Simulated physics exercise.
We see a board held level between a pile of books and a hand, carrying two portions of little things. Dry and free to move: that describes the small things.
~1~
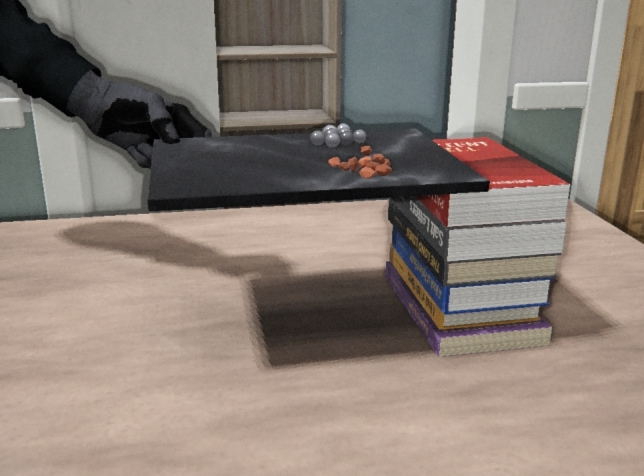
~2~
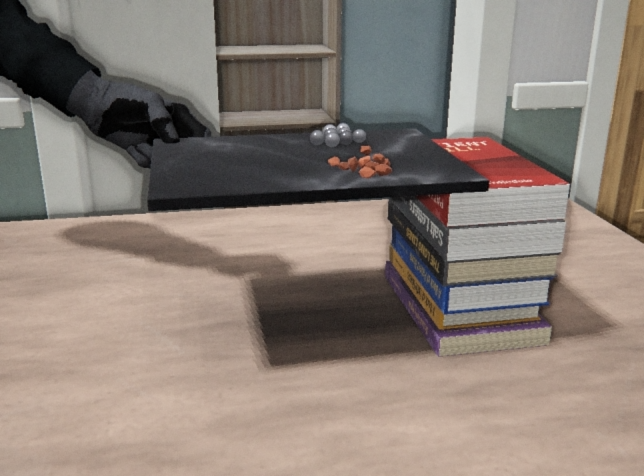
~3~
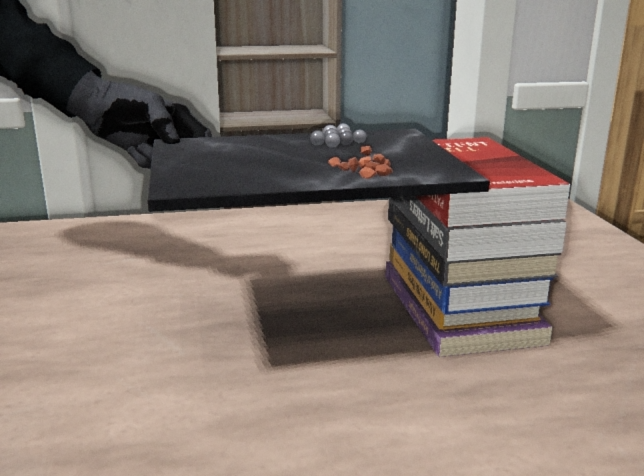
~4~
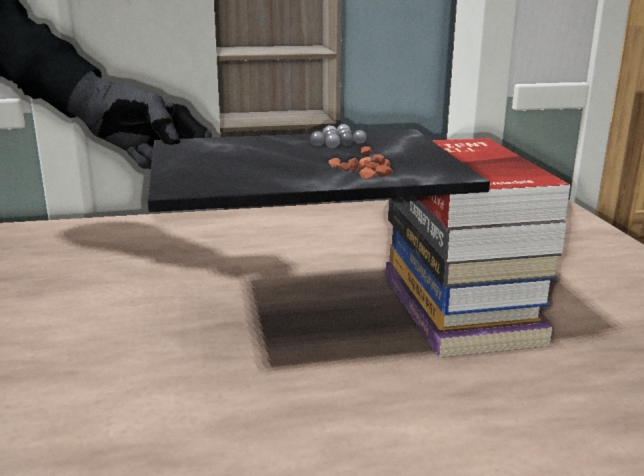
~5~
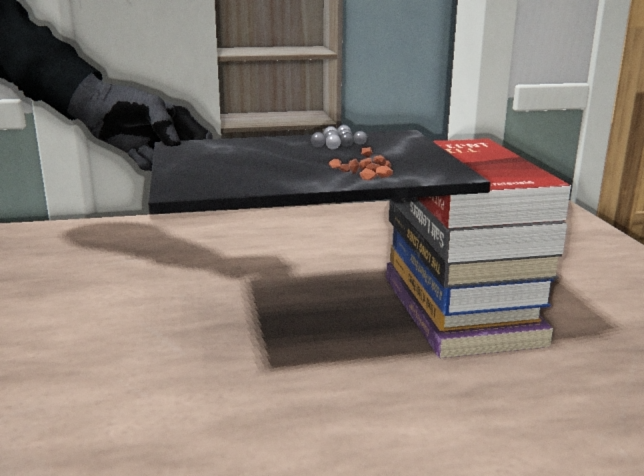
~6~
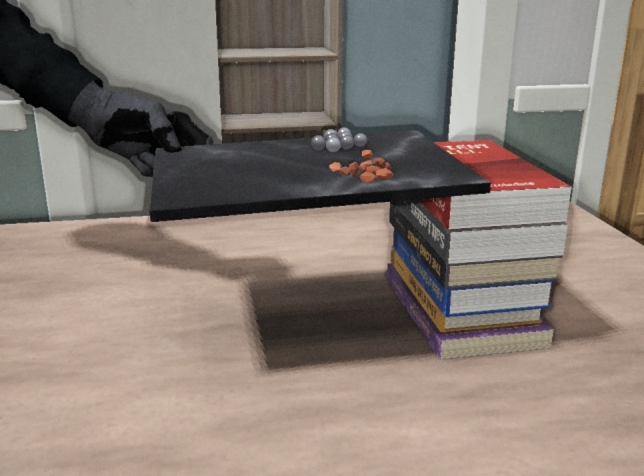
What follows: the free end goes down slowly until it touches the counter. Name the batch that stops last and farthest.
The one going farther is the farthest batch.
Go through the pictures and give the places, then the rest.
In the first picture, held end of the board at (159, 202), level; book pile at (470, 177), tall, over half the board's length; front batch at (365, 162), a few bits of crushed brick; back batch at (331, 136), a few steel balls.
In the second picture, held end of the board at (159, 201), level; back batch at (331, 136).
In the third picture, held end of the board at (159, 202), level; front batch at (365, 162).
In the fourth picture, held end of the board at (160, 202), level; back batch at (331, 136).
In the fifth picture, held end of the board at (160, 205), level; front batch at (366, 163).
In the sixth picture, held end of the board at (161, 212), down by 2°; book pile at (471, 179); front batch at (366, 166), not moving; back batch at (332, 140), not moving.
Then, 0.60 s past the last view, board sloping at 16°; front batch all still on the board; back batch all still on the board.
Then, 1.25 s past the last view, board sloping at 33°; front batch all still on the board; back batch mostly one to two board lengths out.
Then, 2.02 s past the last view, board resting at 40°; front batch mostly less than half a board's length out; back batch mostly more than two board lengths out, most gone off the counter.
Finally, board resting at 40°; front batch mostly less than half a board's length out; back batch mostly more than two board lengths out, most gone off the counter; the back batch has gone farther.
